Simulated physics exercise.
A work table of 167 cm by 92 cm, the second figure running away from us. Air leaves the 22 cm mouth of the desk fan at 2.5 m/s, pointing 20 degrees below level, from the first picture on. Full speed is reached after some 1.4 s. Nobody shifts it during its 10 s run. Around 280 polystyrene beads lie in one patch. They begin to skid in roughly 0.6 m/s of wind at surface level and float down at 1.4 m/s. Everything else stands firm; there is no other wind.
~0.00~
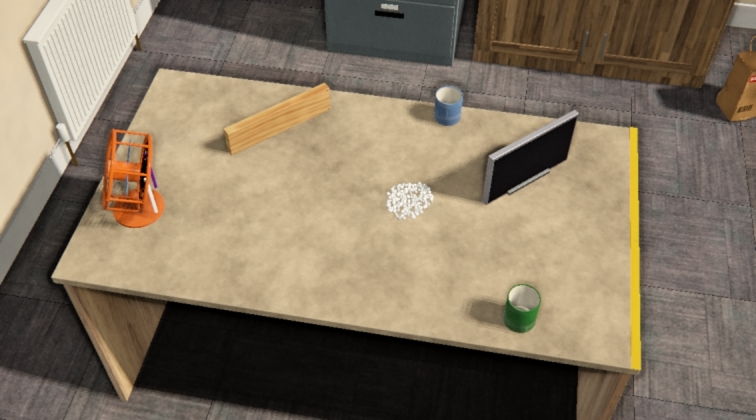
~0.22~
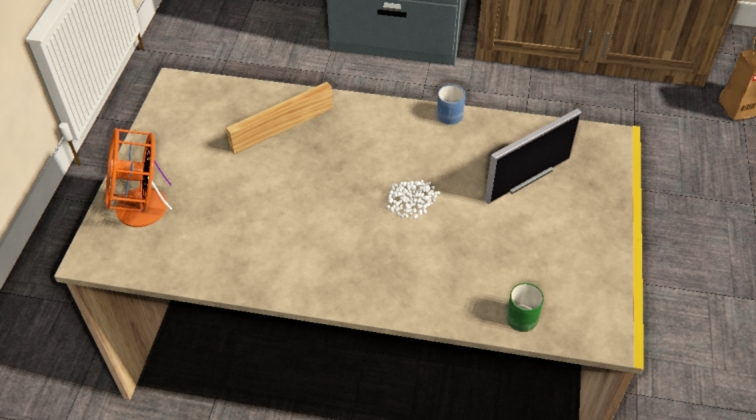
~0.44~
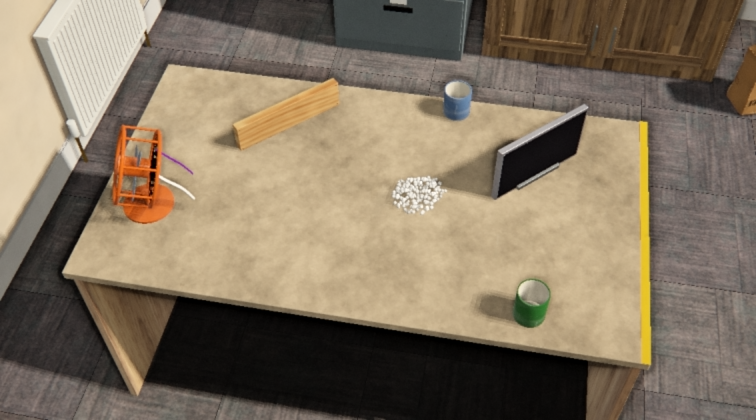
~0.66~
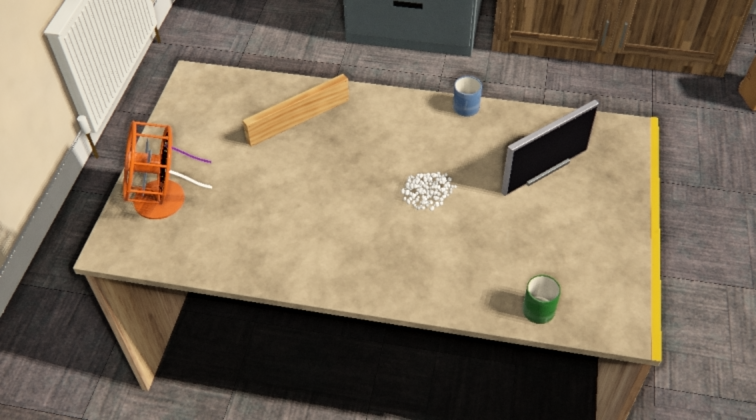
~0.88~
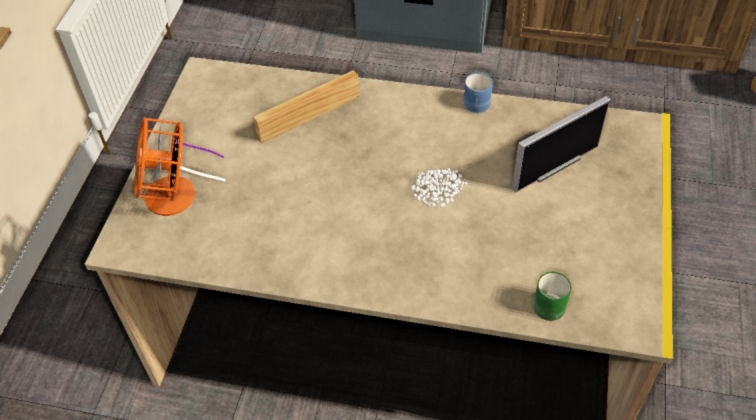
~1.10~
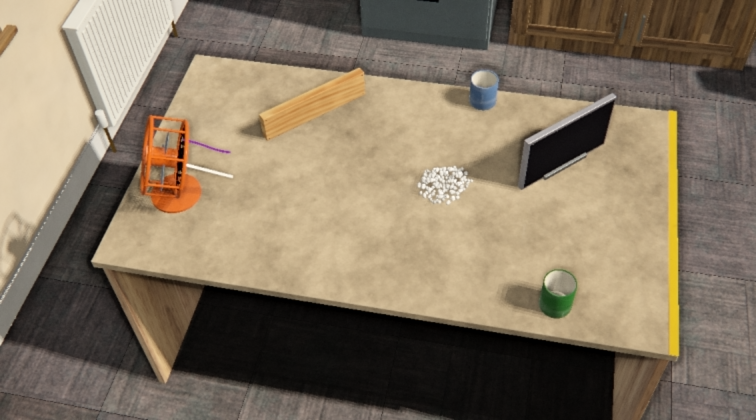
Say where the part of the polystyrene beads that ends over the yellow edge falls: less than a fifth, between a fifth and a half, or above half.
By then over half are over the yellow edge.
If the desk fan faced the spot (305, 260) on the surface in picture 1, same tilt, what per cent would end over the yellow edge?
It would be near 30 %.
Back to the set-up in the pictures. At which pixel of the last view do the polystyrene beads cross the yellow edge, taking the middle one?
At about (677, 209).
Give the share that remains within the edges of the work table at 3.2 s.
About 5 %.
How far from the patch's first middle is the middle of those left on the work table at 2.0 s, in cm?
Roughly 60 cm.
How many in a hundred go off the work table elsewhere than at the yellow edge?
Some 30 per cent.
After 2.0 s, 0 % are over the yellow edge; the middle of those still in play is near (646, 189); 0 % have settled or left.
After 3.2 s, 67 % are over the yellow edge; 94 % have settled or left.
After 5.5 s, 70 % are over the yellow edge; 98 % have settled or left.
After 10.0 s, at the end, 71 % are over the yellow edge.
